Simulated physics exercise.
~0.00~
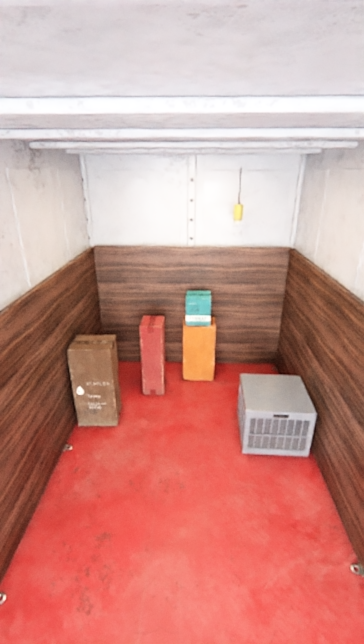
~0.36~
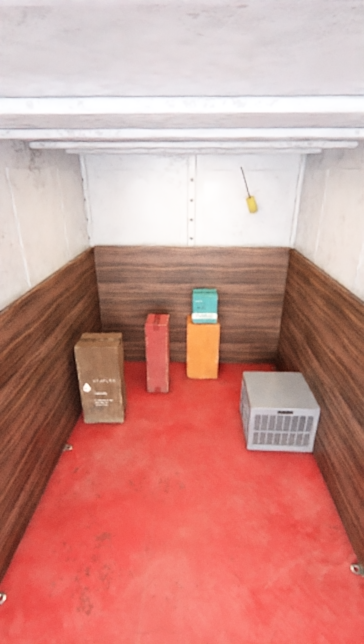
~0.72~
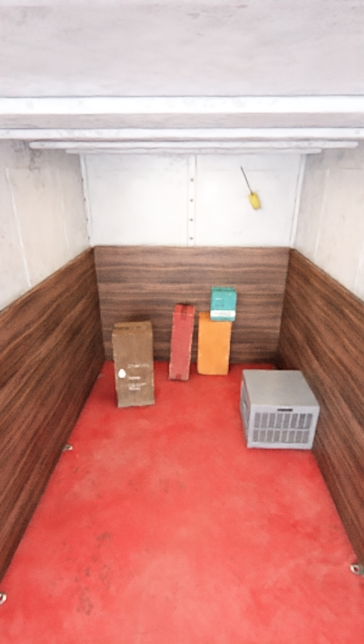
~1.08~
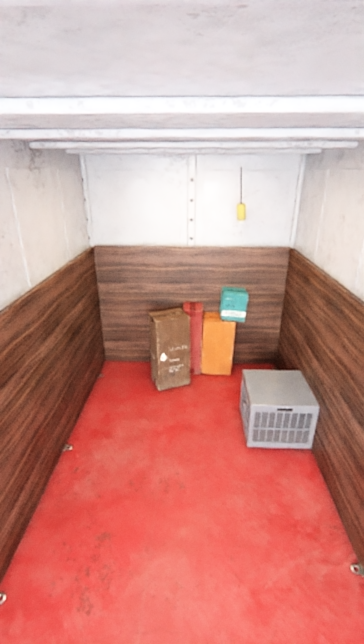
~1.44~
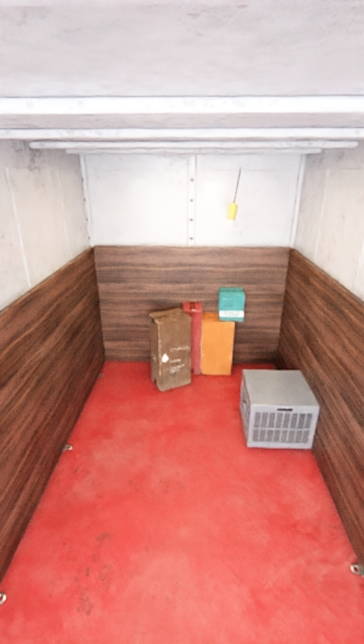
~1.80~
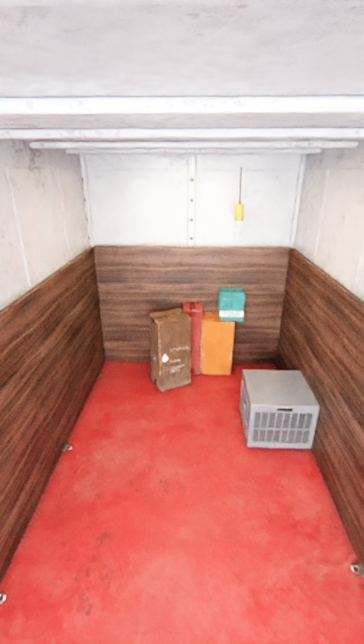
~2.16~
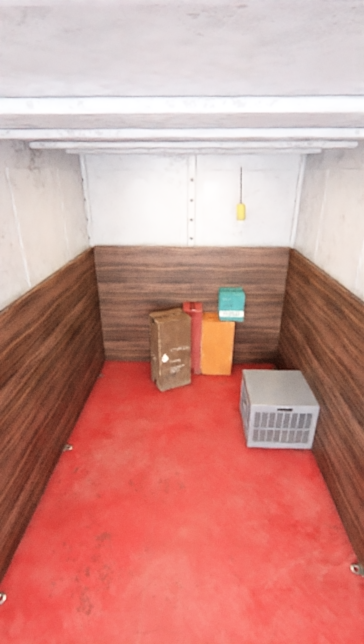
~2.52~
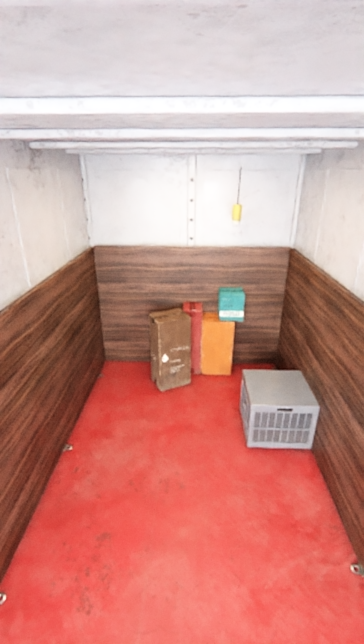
Four boxes slide right and bunch together near the back wall, staying there upright.
